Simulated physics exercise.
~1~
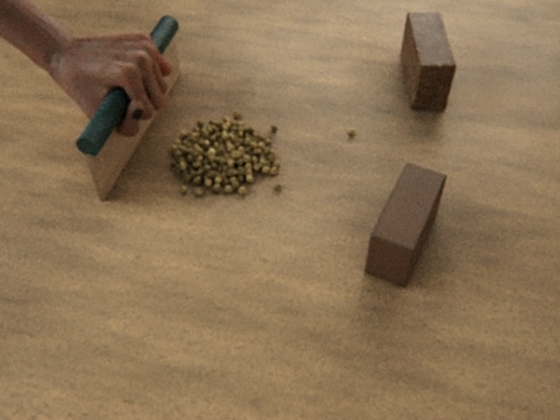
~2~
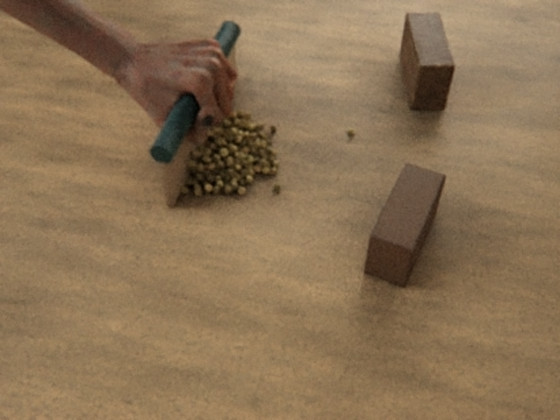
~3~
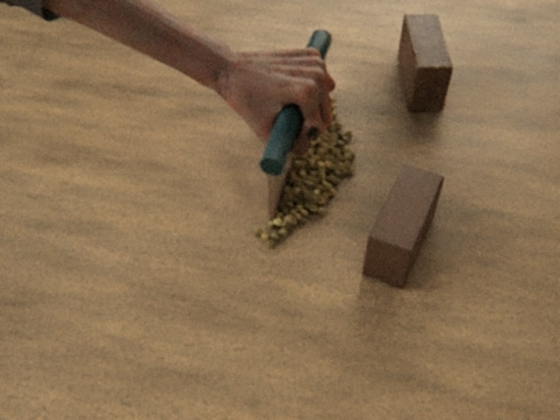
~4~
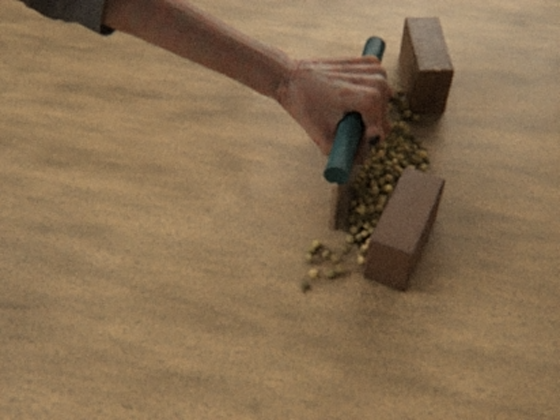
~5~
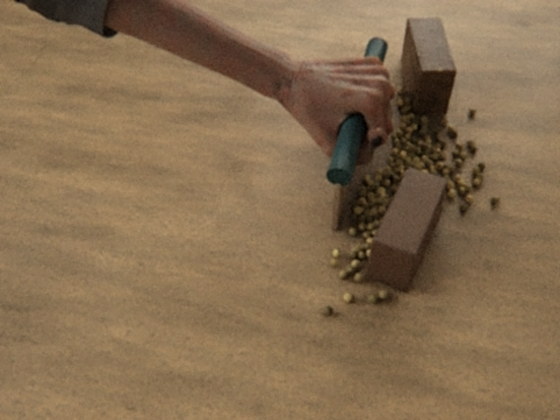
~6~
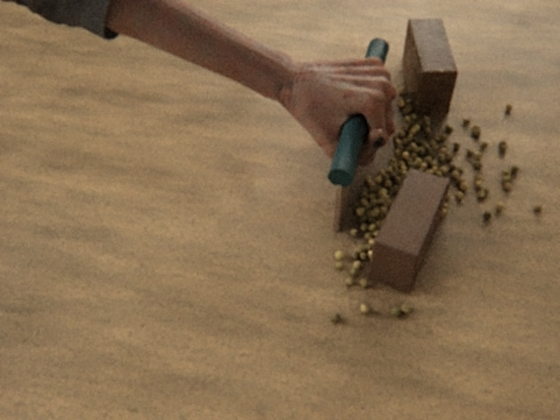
The video shows a hand pushing a heap of soya beans rightwards with a green-handled scraper toward two brown blocks, then stopping just short of them, with many beans spilling into and through the gap, a few rounding the near block, and over half remaining before the blocks.
